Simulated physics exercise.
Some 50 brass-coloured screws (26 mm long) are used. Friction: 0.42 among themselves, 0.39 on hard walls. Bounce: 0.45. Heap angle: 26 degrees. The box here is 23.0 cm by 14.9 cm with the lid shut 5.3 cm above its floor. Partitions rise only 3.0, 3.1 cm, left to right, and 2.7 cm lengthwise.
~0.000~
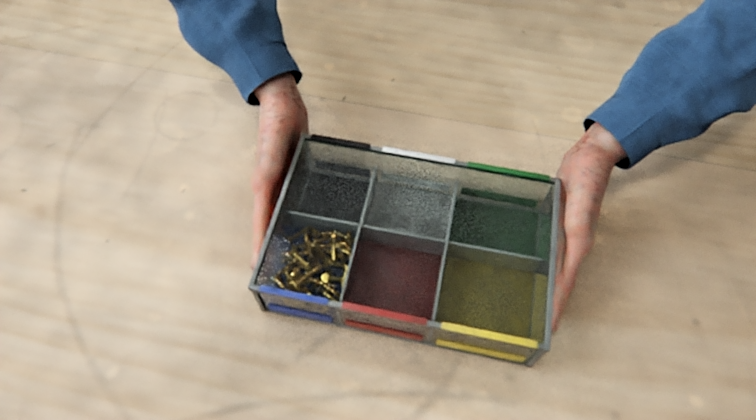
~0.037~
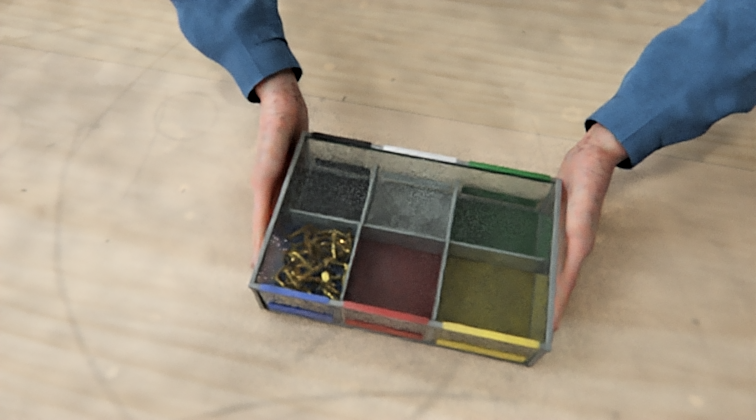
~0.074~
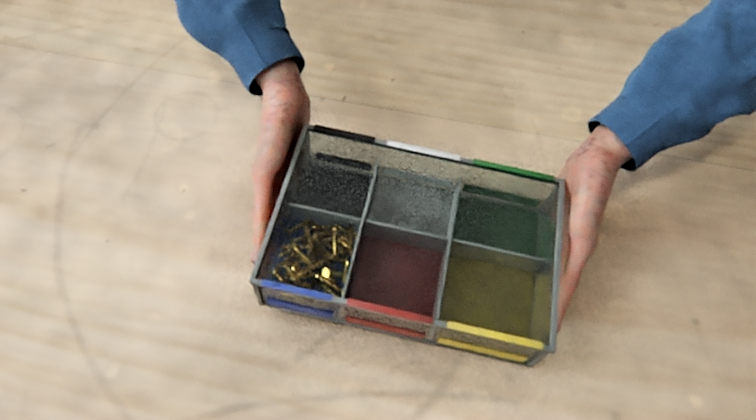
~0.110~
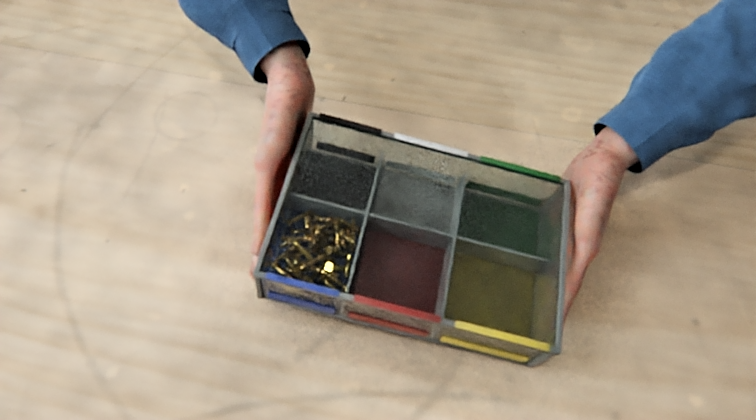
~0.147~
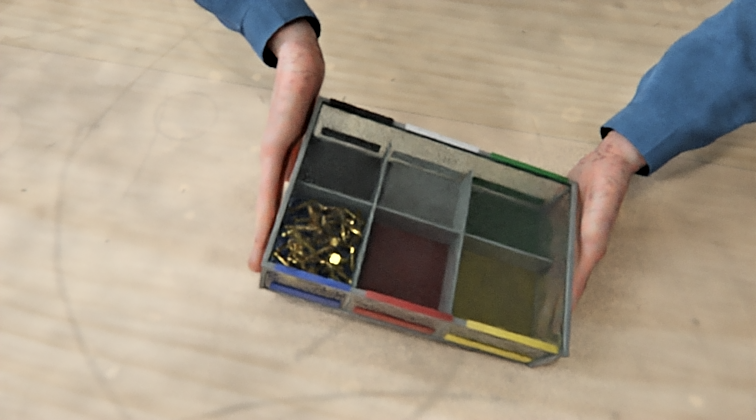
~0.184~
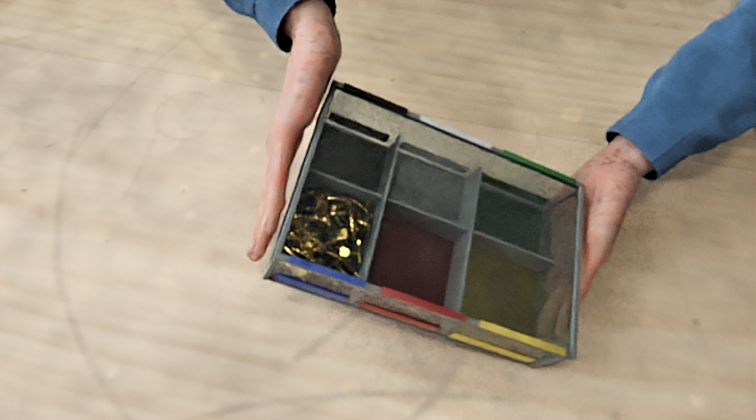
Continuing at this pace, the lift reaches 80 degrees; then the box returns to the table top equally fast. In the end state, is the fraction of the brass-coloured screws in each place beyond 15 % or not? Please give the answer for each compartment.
Red compartment: Beyond, blue compartment: Beyond, green compartment: Not beyond, yellow compartment: Beyond, white compartment: Not beyond, black compartment: Not beyond.
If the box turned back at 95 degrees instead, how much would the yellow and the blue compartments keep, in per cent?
With that change it's yellow at 60 per cent and blue at 5 per cent.
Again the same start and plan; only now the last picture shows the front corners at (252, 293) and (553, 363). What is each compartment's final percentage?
Result - red: 10 %; blue: 90 %; green: 0 %; yellow: 0 %; white: 0 %; black: 0 %.
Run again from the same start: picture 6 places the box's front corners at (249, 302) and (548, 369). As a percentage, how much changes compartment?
It would be near 10 per cent.
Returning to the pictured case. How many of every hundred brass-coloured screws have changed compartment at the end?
60 per cent, roughly.
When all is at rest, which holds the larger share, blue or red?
The blue one has more.
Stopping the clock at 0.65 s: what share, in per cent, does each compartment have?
You'd see red at 25, blue at 75, green at 0, yellow at 0, white at 0 and black at 0 per cent.
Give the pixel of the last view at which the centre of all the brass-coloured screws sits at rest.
I'd put it at about (422, 296).
Then, at 0.65 s, tilt 79 degrees; red 25 %, blue 75 %.
Then, at 0.95 s, tilt 33 degrees; red 30 %, blue 40 %, yellow 30 %.
After 1.36 s, tilt 0 degrees; red 30 %, blue 40 %, yellow 30 %.
By 1.9 s all is still; red 30 %, blue 40 %, green 0 %, yellow 30 %, white 0 %, black 0 %.
